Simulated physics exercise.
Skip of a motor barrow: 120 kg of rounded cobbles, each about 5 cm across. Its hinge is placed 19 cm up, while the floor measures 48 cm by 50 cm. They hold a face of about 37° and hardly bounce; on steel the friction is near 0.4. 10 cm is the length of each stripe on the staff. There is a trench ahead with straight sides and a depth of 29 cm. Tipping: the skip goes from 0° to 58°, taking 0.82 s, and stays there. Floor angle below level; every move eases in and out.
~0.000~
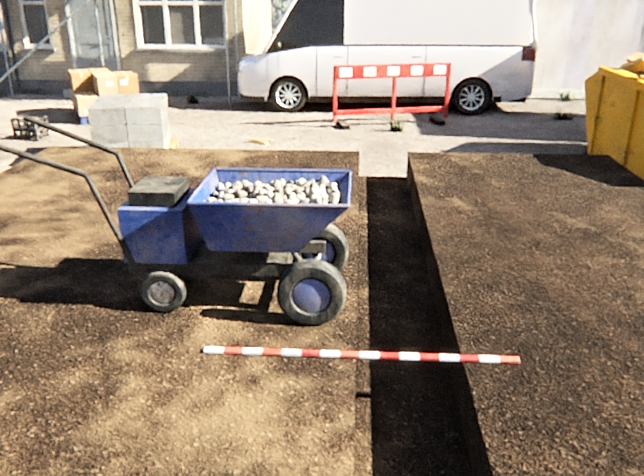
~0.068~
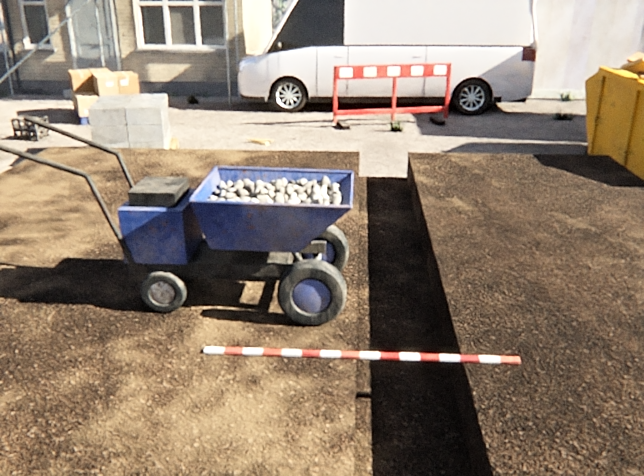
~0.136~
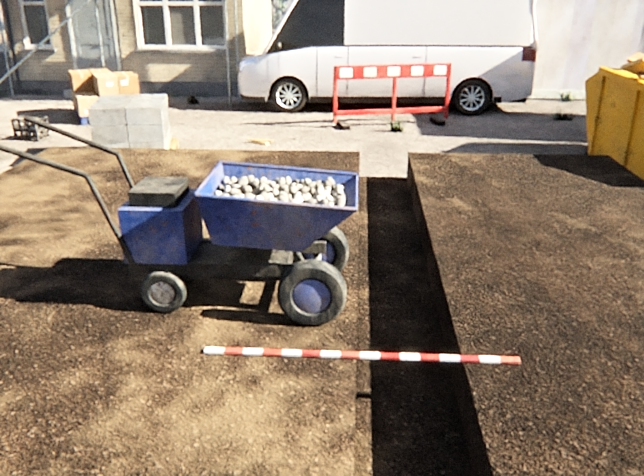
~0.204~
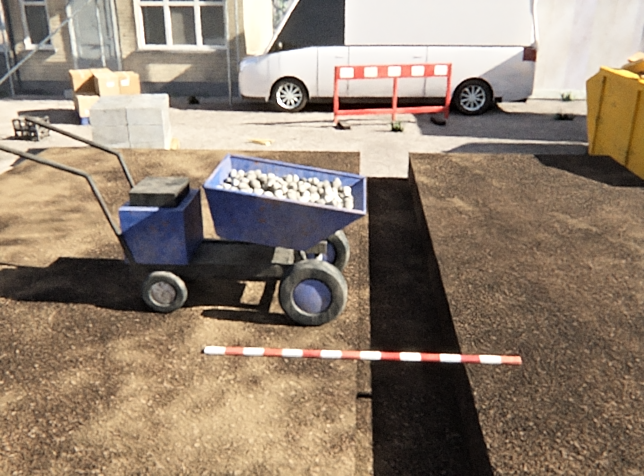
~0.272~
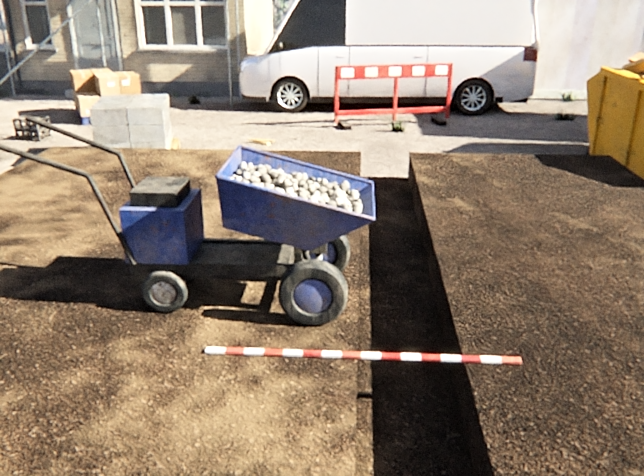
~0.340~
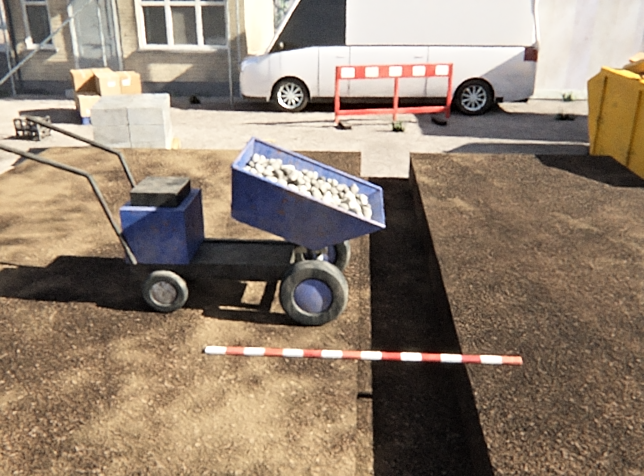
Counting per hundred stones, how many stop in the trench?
Some 63.
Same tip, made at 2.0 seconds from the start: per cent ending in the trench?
In that case some 75 per cent.
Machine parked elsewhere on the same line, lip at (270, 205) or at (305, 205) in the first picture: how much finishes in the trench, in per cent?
I'd say some 85 per cent and some 95 per cent.
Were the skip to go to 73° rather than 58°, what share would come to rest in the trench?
Near 60 per cent then.
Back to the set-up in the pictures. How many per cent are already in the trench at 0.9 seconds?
About 15 per cent by then.
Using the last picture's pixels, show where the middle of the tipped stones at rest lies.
Roughly (433, 332), I'd say.
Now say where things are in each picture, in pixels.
The skip is at 0°, its lip at (349, 206); the top of the load is at (279, 189), in the first picture.
Lip at (351, 207), floor tilted 1°, highest stones at (272, 189); the stones move at 0.2 m/s on average, in the second picture.
The skip is at 4°, its lip at (356, 210); the top of the load is at (259, 186); the stones move at 0.5 m/s on average, in the third picture.
Lip at (365, 214), floor tilted 9°, highest stones at (251, 180); the stones move at 0.7 m/s on average, in the fourth picture.
Lip at (375, 220), floor tilted 15°, highest stones at (256, 173); the stones move at 0.8 m/s on average, in the fifth picture.
The skip is at 22°, its lip at (384, 227); the top of the load is at (262, 165); the stones move at 0.9 m/s on average, in the sixth picture.
After 0.6 s the floor is at 49°; 100 % in the skip; the foremost stones are at (399, 245).
After 0.9 s the floor is at 58°; 85 % in the skip, 14 % in the trench, 1 % past the trench; the foremost stones are at (457, 290).
After 1.3 s the floor is at 58°; 46 % in the skip, 27 % in the trench, 27 % past the trench; the foremost stones are at (535, 304).
After 3.2 s the floor is at 58°; 8 % in the skip, 63 % in the trench, 29 % past the trench; the foremost stones are at (597, 304).
